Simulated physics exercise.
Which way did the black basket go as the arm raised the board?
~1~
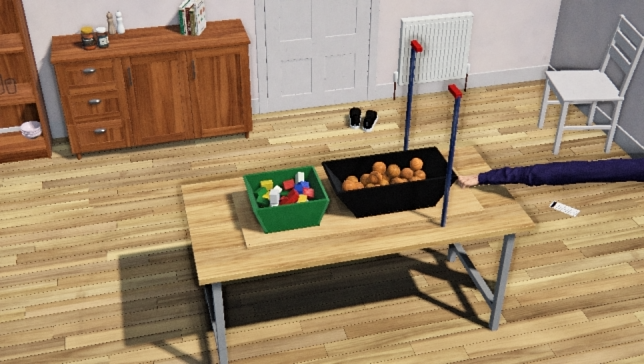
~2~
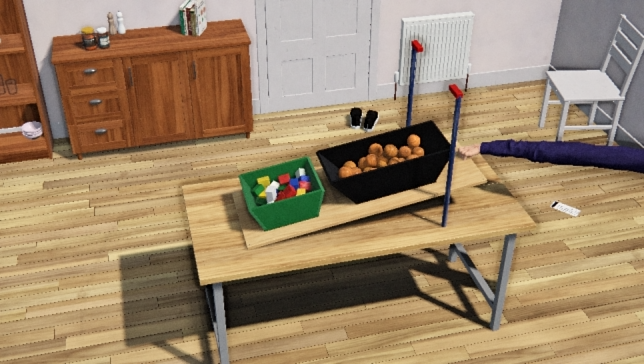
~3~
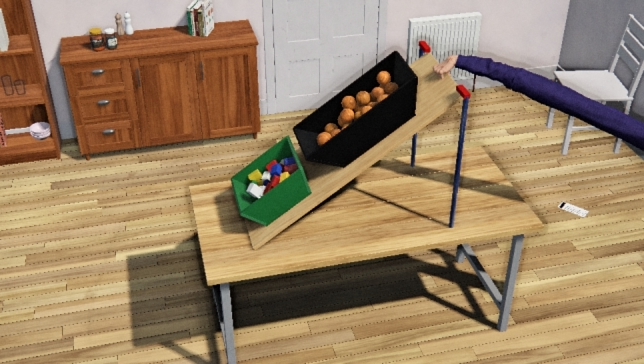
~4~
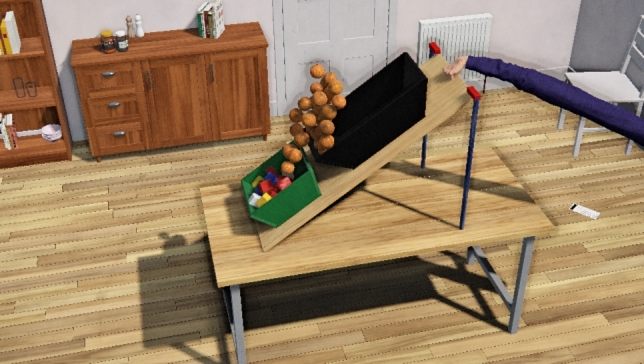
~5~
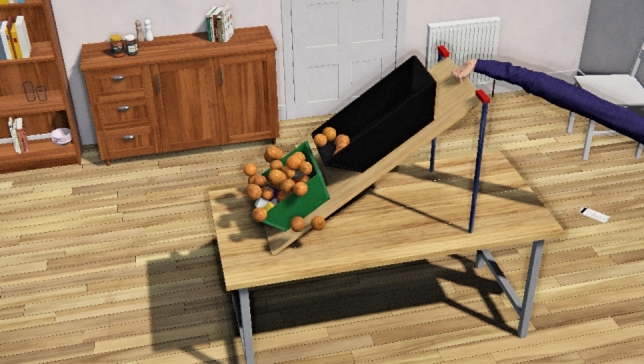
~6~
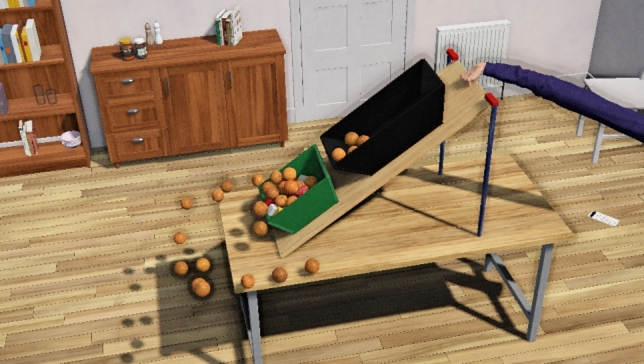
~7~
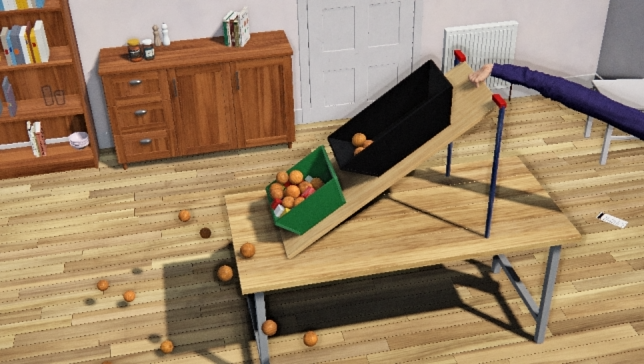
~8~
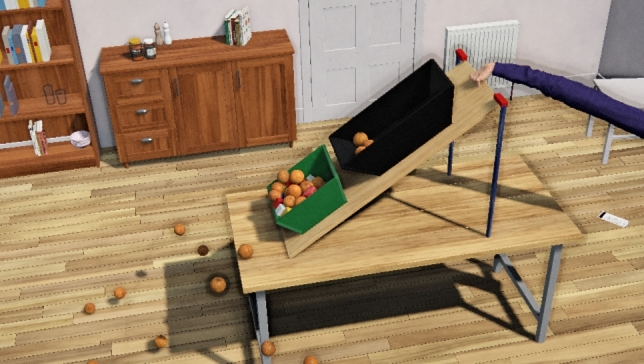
The black basket went up along with the board, tilting down toward the green basket on the left.
